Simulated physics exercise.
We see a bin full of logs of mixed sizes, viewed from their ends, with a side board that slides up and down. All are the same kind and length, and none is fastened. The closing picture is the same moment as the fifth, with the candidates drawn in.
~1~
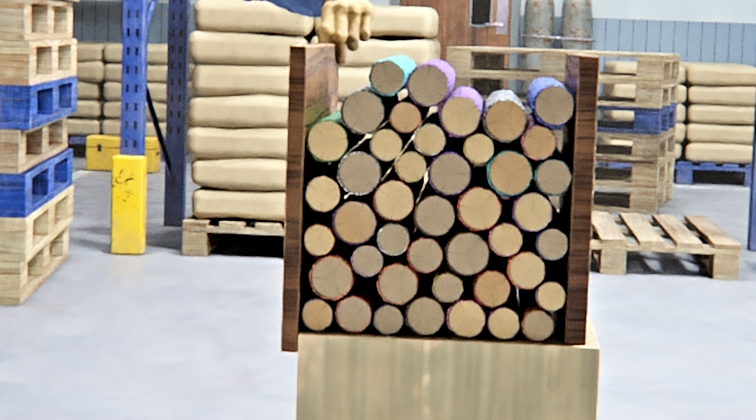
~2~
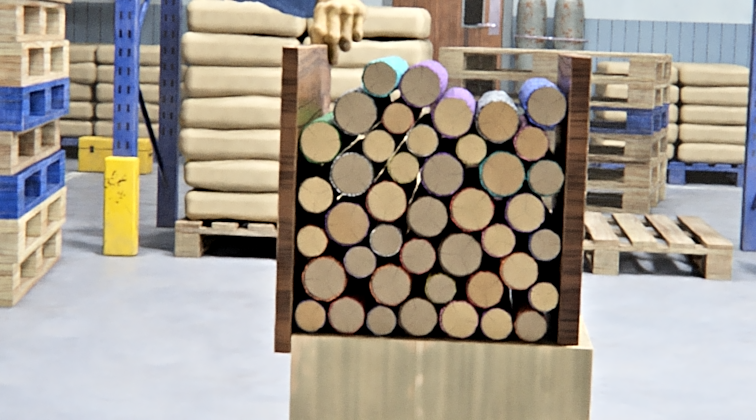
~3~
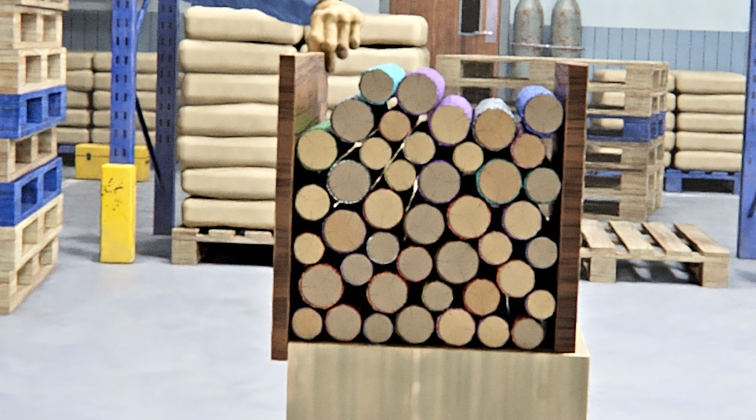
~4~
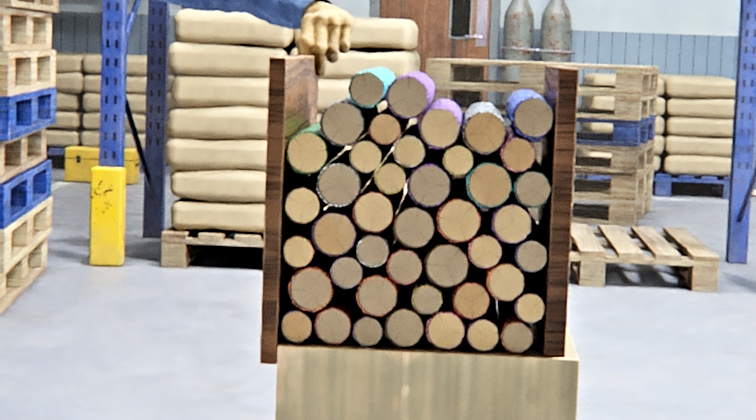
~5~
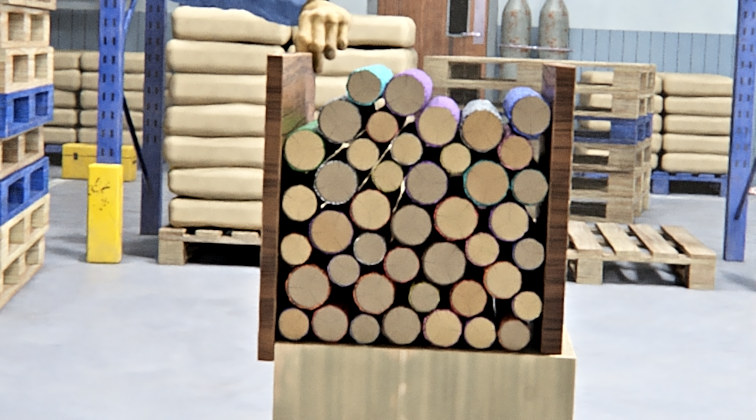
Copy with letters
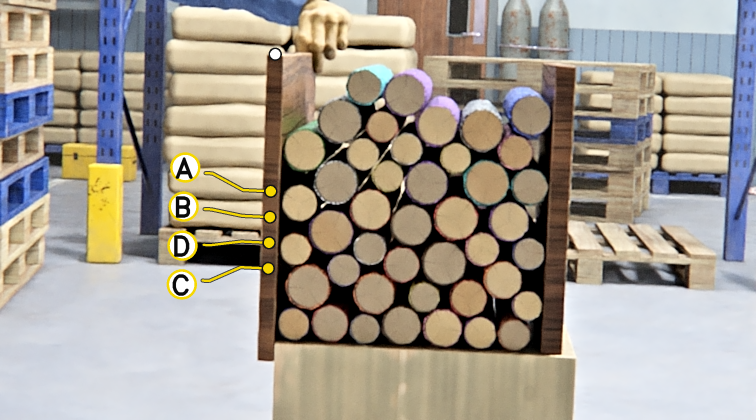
The view shifts slightly while the stacked logs stay still between two dark boards.
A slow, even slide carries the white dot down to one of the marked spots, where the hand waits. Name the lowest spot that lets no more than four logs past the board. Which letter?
The answer is mark B.
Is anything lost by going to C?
At C: Yes.
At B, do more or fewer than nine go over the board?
At B, fewer than nine.
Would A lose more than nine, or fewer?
Fewer than nine.
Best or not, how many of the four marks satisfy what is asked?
Two of the four.
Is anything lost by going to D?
At D: Yes.
On the marked copy, A at (271, 191); B at (270, 217); C at (268, 268); D at (269, 243); the white dot at (275, 54).
With B. Early on, top of the board (282, 126).
Further on, top of the board (280, 205).
At the end, top of the board (279, 217), three out over the board.
As for the rest, A none out over the board; C more than four out over the board; D more than four out over the board.
